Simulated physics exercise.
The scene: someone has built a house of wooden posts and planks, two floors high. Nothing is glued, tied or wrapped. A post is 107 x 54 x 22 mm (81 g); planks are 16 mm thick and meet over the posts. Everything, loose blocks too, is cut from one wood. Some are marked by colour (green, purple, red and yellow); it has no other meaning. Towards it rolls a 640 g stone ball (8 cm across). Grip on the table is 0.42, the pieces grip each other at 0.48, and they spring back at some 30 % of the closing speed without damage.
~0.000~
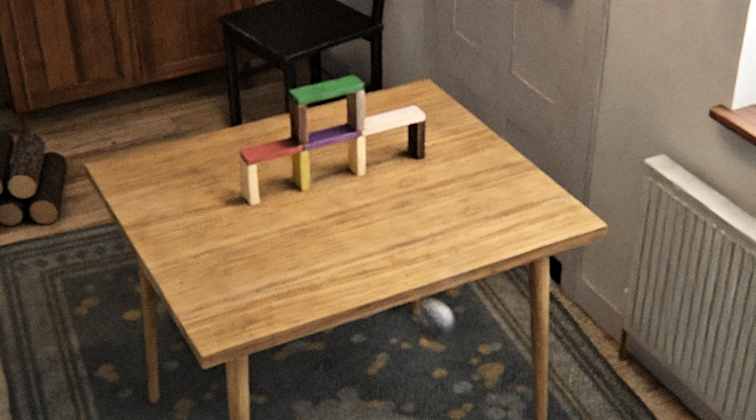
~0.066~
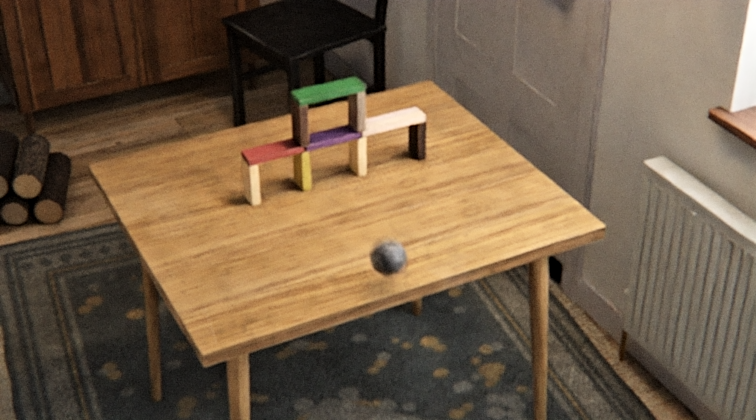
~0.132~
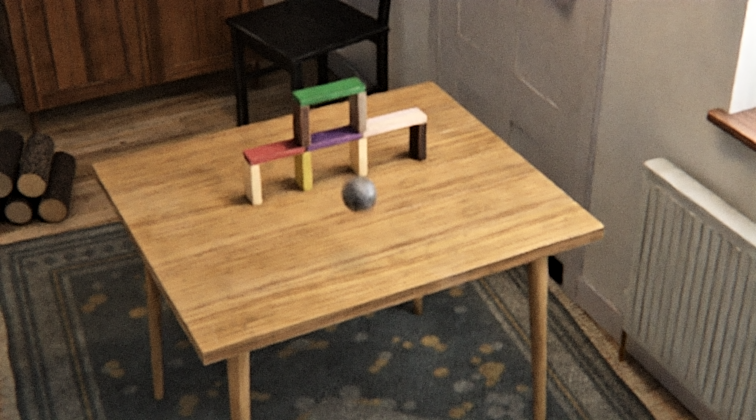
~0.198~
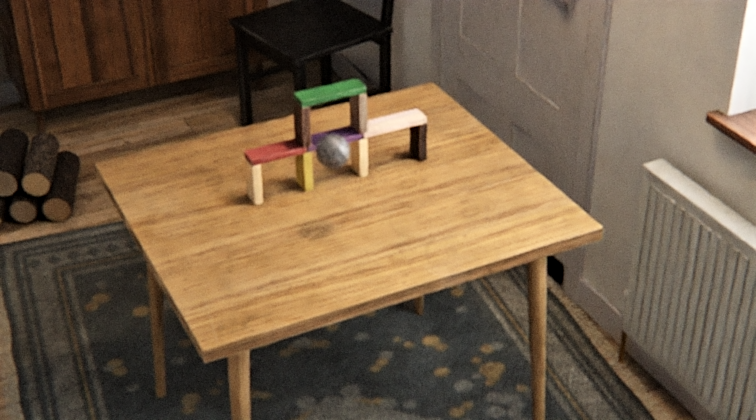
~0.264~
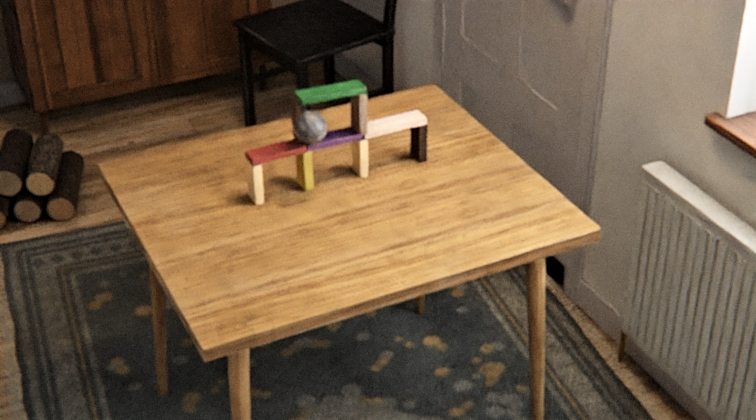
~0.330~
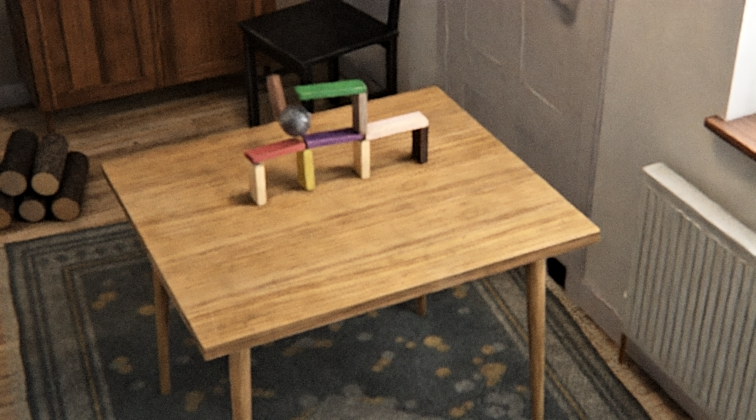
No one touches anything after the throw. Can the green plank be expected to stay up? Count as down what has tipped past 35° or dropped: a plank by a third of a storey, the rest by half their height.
In the end the green plank comes down.
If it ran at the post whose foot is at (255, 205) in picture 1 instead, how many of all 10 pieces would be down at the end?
In that case 0.
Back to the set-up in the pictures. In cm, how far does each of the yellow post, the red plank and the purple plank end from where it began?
About: Yellow 0, red 10, purple 0.
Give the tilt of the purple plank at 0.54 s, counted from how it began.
About 15°.
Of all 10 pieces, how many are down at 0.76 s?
4 by then.
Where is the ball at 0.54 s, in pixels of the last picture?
Around (241, 96).
By 0.40 s, ball still moving; 1 of the 10 pieces down; green plank tilted 22°, 21 mm lower; yellow post tilted 11°.
By 0.54 s, ball still moving; 3 of the 10 pieces down; green plank on its side; red plank tilted 72°, 43 mm lower.
By 0.76 s, ball still moving; 4 of the 10 pieces down; green plank upside down; red plank tilted 11°, 10 cm lower.
By 1.08 s, ball still moving; 5 of the 10 pieces down; green plank upside down; yellow post moved 8 mm.
When it is over (1.5 s), ball rolling away; 5 of the 10 pieces down; green plank upside down; purple plank moved 9 mm; red plank 11 cm lower. In pixels of the last frame, middles, green plank near (276, 165), purple plank near (335, 142).
